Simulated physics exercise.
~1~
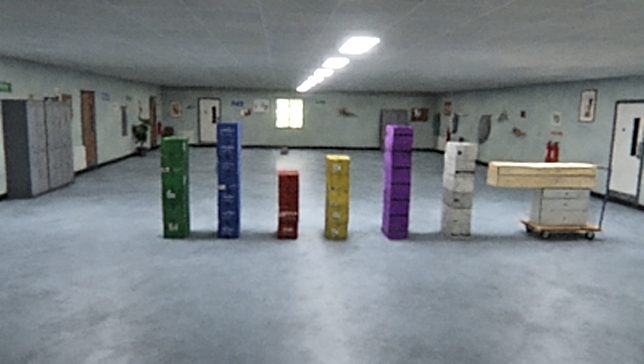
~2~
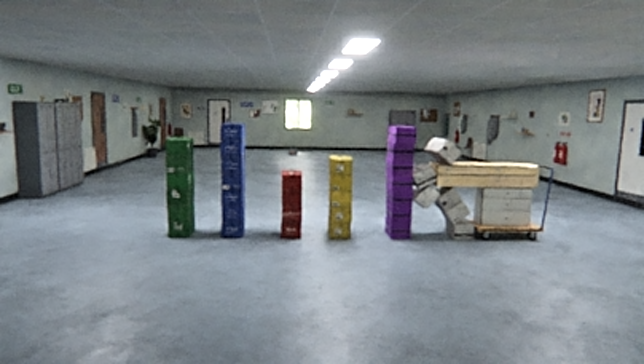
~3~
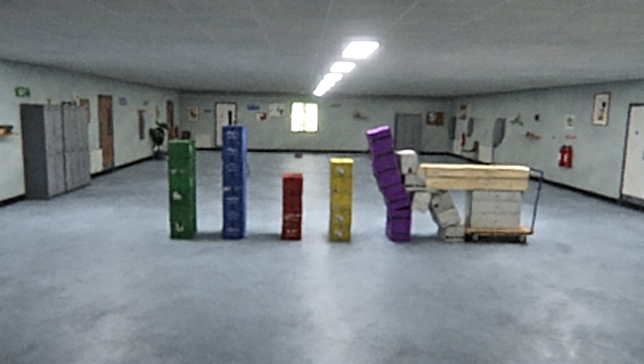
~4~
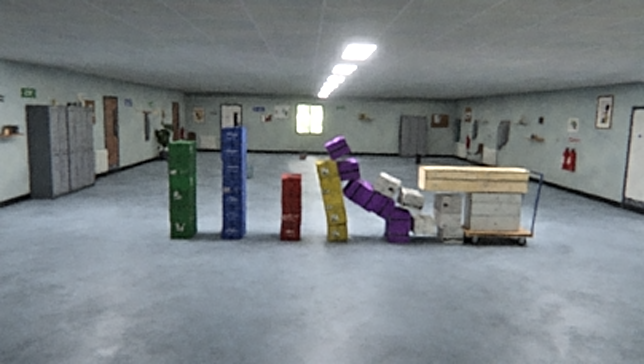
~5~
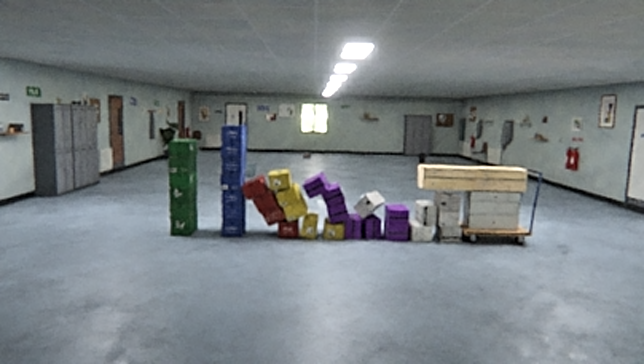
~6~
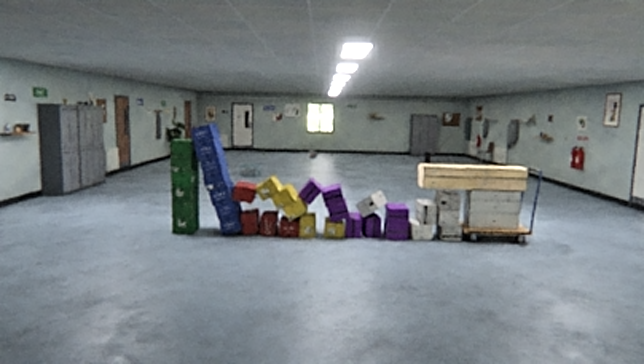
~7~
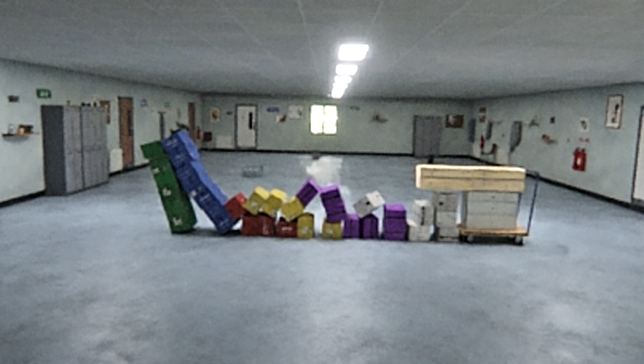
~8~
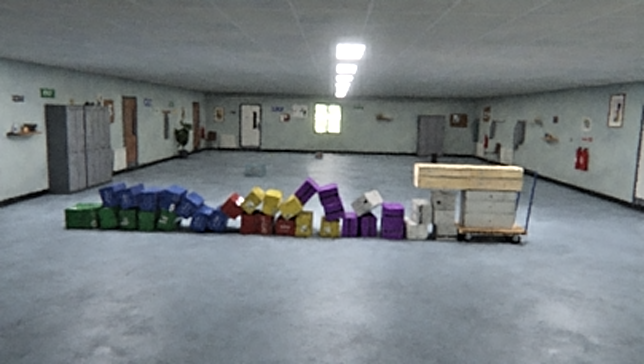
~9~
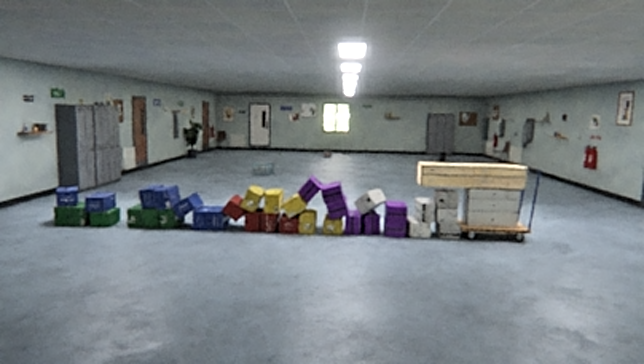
In a wide hall, a loaded trolley topples six carton stacks leftward into heaps.
